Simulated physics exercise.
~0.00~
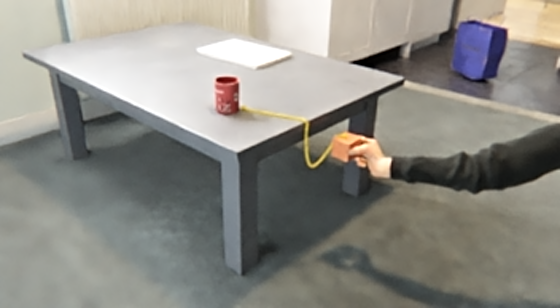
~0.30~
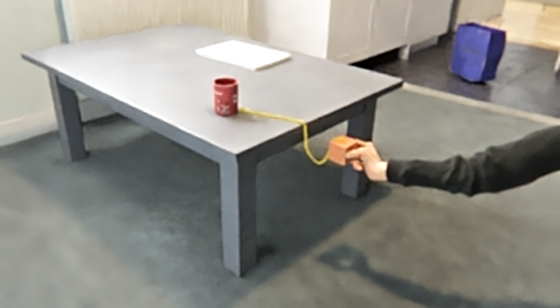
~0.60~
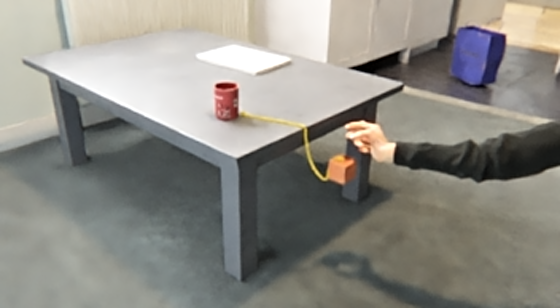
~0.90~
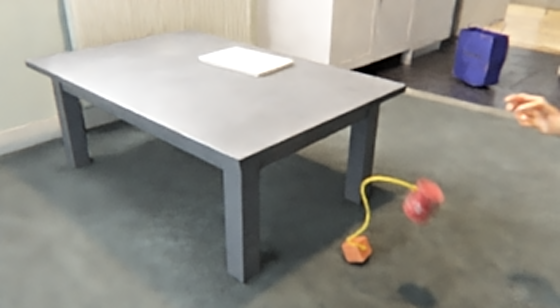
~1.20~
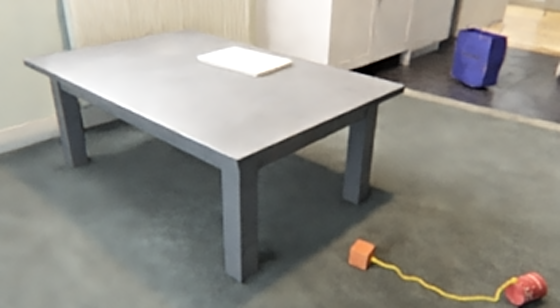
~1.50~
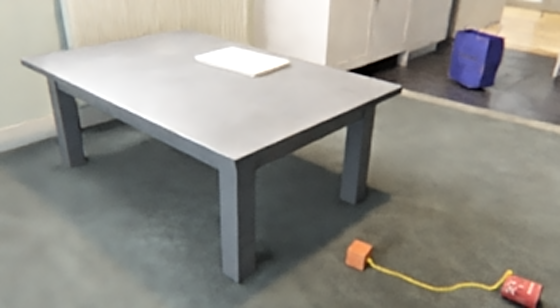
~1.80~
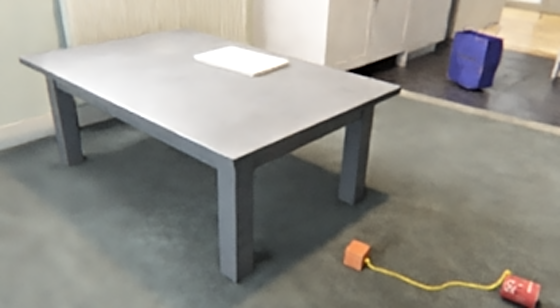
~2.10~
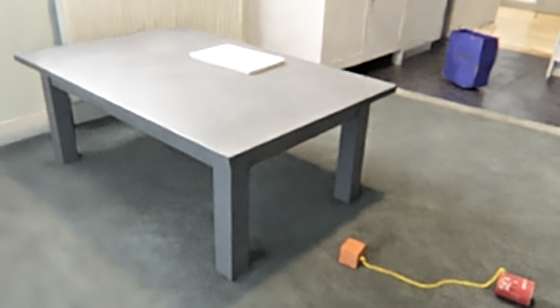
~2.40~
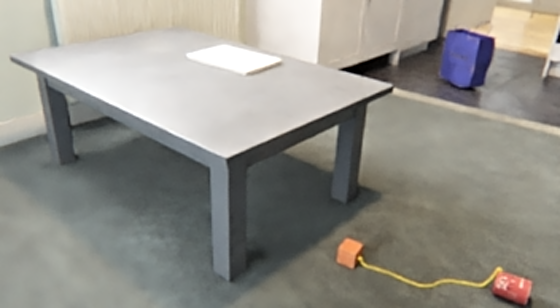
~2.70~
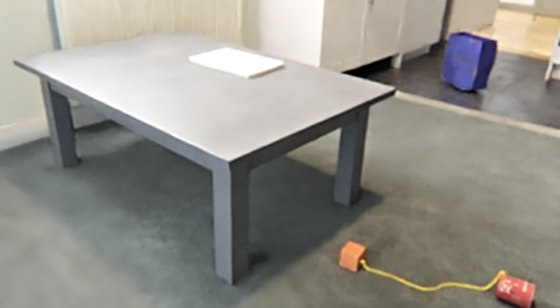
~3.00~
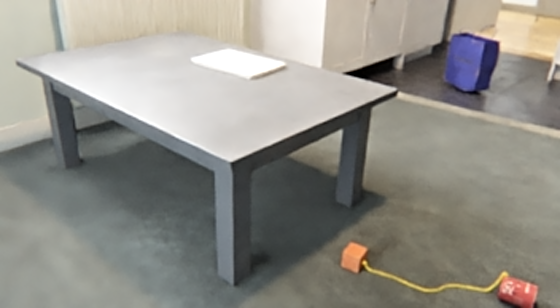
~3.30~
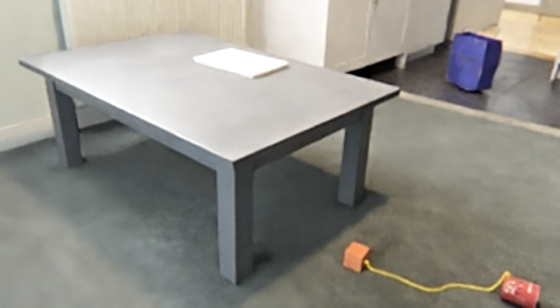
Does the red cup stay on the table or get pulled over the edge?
The red cup gets pulled over the edge and ends up on the floor, where the orange block has also landed.
